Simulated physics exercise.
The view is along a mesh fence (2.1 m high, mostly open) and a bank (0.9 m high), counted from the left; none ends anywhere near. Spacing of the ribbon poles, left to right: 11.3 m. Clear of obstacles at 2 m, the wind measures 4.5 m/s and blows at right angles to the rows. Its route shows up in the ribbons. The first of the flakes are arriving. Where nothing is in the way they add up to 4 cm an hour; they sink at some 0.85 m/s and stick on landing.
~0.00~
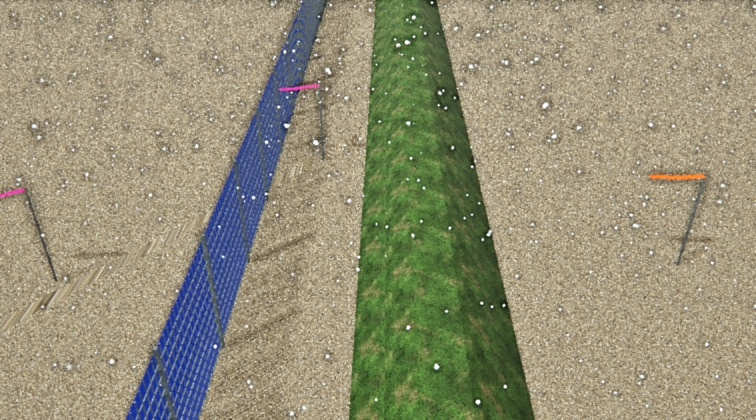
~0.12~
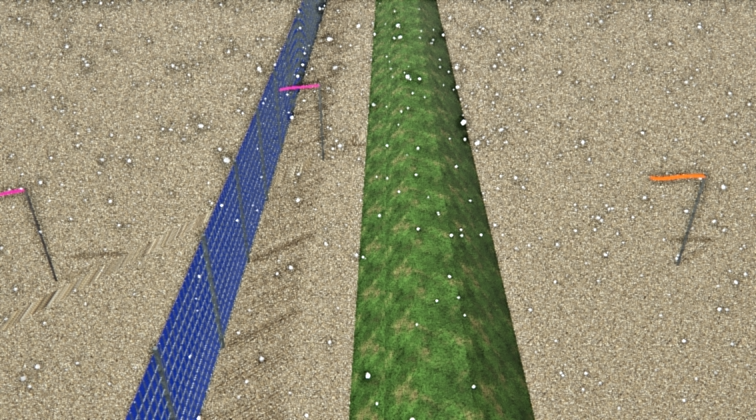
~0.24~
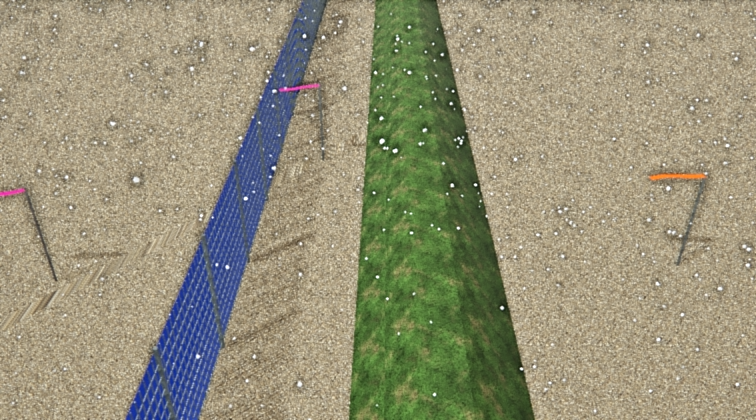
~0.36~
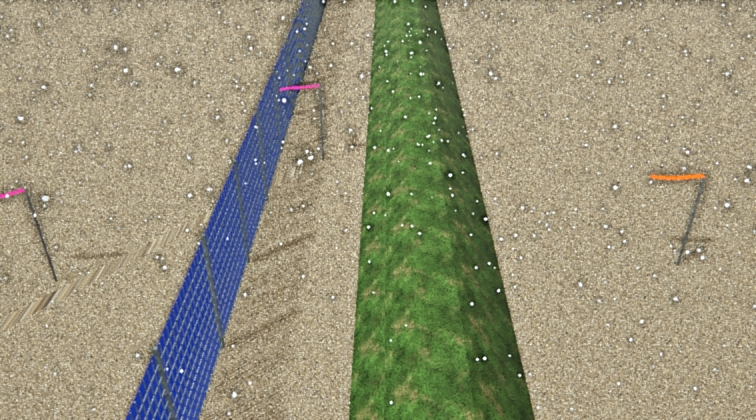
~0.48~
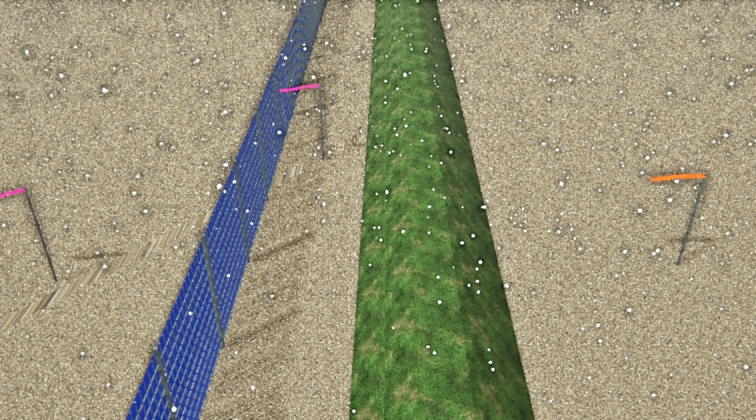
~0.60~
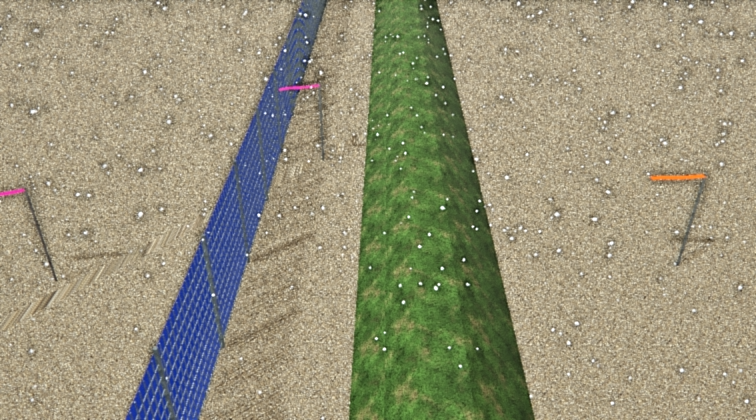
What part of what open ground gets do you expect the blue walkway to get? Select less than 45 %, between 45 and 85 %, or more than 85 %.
My pick: Over 85 %.
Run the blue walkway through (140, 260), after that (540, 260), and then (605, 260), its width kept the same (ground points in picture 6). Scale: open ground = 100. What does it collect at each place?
Going place by place, it's about 100, 110 and 100 %.
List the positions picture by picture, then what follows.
The rows stand in the wind, in the first picture.
The right ribbon ends at (651, 178), leaning 85 degrees to the left and the blue one passes (221, 258), in the second picture.
The inner ribbon ends at (280, 90), leaning 85 degrees to the left, above the rows the flakes slant 85 degrees from upright, towards the left and the top of the mesh fence crosses (252, 122), in the third picture.
The blue one passes (245, 190), in the fourth picture.
The right ribbon ends at (651, 179), leaning 85 degrees to the left and above the rows the flakes slant 80 degrees from upright, towards the left, in the fifth picture.
The inner ribbon ends at (280, 90), leaning 85 degrees to the left and the top of the bank crosses (426, 179), in the sixth picture.
10 minutes on, 7 mm on the blue walkway, 7 mm in the open.
30 minutes on, 20 mm on the blue walkway, 20 mm in the open.
60 minutes on, 40 mm on the blue walkway, 40 mm in the open, so the blue walkway has 99 % of the open amount; the left half of it has 99 %, the right half 99 %.
